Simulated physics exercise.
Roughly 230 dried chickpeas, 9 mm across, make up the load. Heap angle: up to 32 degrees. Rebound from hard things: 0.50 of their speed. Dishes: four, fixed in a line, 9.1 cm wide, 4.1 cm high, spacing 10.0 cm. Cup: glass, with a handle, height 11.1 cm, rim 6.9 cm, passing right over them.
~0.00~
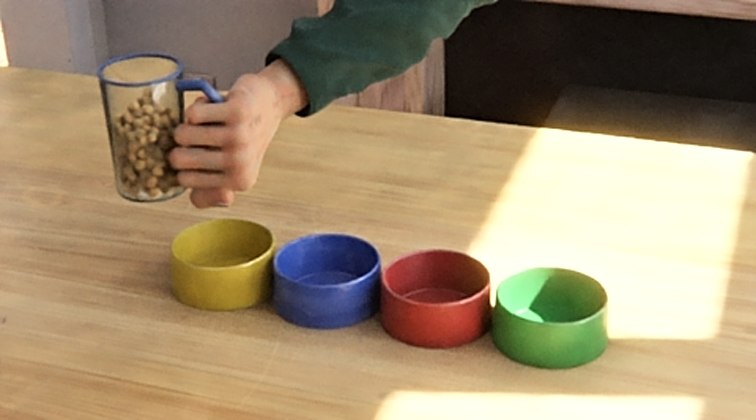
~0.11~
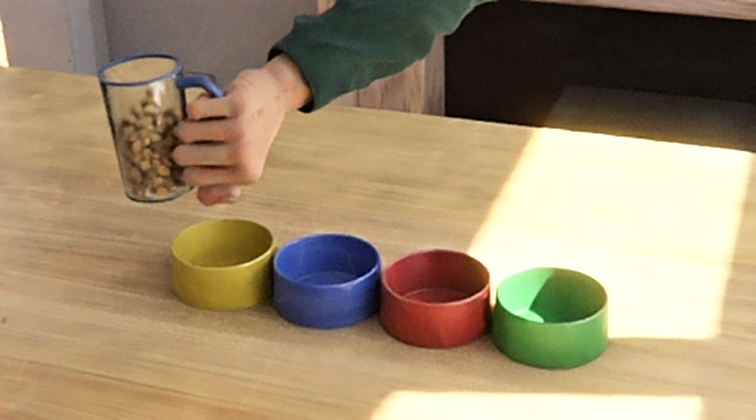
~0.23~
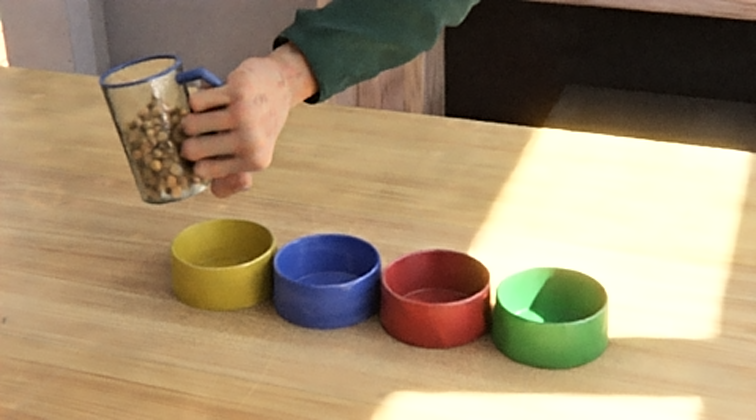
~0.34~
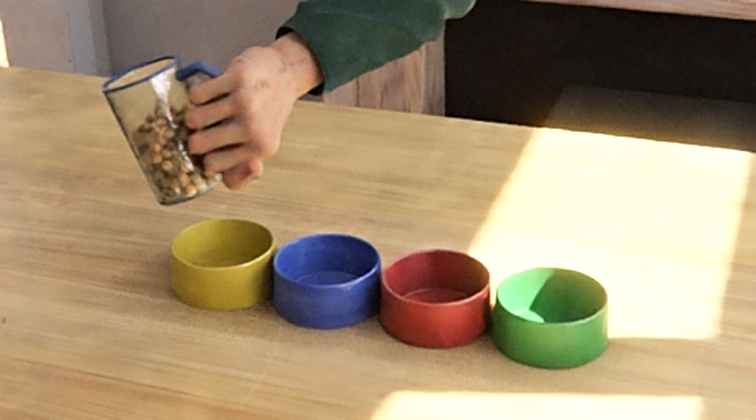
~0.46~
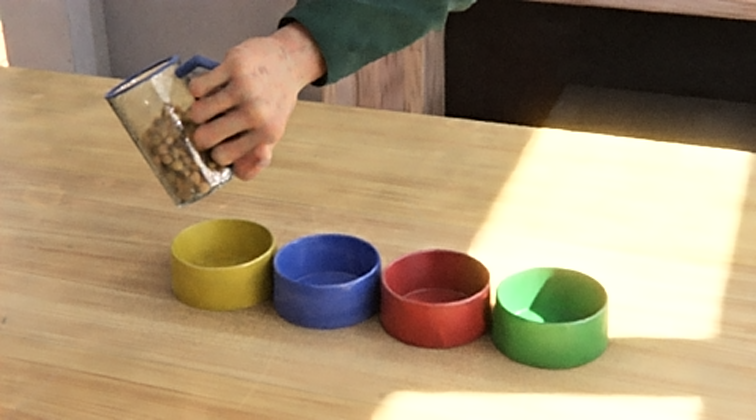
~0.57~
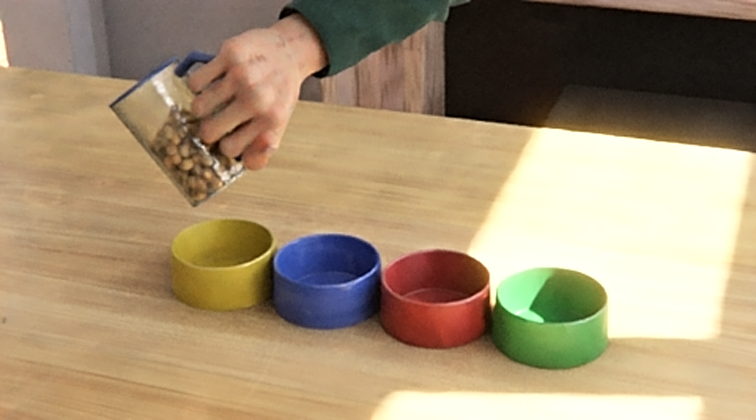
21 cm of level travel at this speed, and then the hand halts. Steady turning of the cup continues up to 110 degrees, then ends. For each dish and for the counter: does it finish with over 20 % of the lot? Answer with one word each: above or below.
Red below, blue below, green below, yellow above, counter below.
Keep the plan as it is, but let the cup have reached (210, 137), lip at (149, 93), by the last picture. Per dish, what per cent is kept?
Per cent kept: Red 0, blue 90, green 0, yellow 0.
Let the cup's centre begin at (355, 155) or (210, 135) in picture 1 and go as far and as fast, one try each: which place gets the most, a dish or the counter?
Red, then blue.
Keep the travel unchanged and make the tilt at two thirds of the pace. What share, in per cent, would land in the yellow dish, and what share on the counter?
Result: Yellow dish 50, counter 10.
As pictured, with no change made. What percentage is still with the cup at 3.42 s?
Roughly 0 per cent of the load.
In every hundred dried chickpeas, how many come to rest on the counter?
Close to 5 %, more or less.
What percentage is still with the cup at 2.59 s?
Roughly 10 in a hundred.
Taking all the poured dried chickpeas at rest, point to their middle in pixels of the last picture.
Centre at rest: Approx. (232, 266) px.
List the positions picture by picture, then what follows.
In the first frame, cup at (147, 129), tilt 0 degrees, lip at (104, 66), moved 0.0 cm; middle of the pieces at (147, 146); yellow dish at (223, 243); blue dish at (327, 259); red dish at (436, 276); green dish at (552, 294).
In the second frame, cup at (151, 130), tilt 4 degrees, lip at (105, 68), moved 0.4 cm; middle of the pieces at (152, 147).
In the third frame, cup at (159, 131), tilt 12 degrees, lip at (106, 75), moved 1.1 cm; middle of the pieces at (163, 148).
In the fourth frame, cup at (167, 132), tilt 20 degrees, lip at (109, 82), moved 1.9 cm; middle of the pieces at (173, 149).
In the fifth frame, cup at (175, 133), tilt 28 degrees, lip at (112, 91), moved 2.7 cm; middle of the pieces at (183, 150).
In the sixth frame, cup at (183, 134), tilt 37 degrees, lip at (117, 101), moved 3.5 cm; middle of the pieces at (193, 150); yellow dish at (223, 243); blue dish at (327, 259); red dish at (436, 276); green dish at (552, 294). Its pace works out near 70 degrees a second; the hand travels 7 cm a second.
After 1.78 s, tilt 110 degrees; cup holds 80 %, yellow 20 %.
Then, at 2.59 s, tilt 110 degrees; cup holds 10 %, yellow 85 %.
After 3.42 s, tilt 110 degrees; cup holds 0 %, blue 5 %, yellow 90 %.
By 3.7 s all is still; red 0 %, blue 5 %, green 0 %, yellow 90 %, counter 5 %.
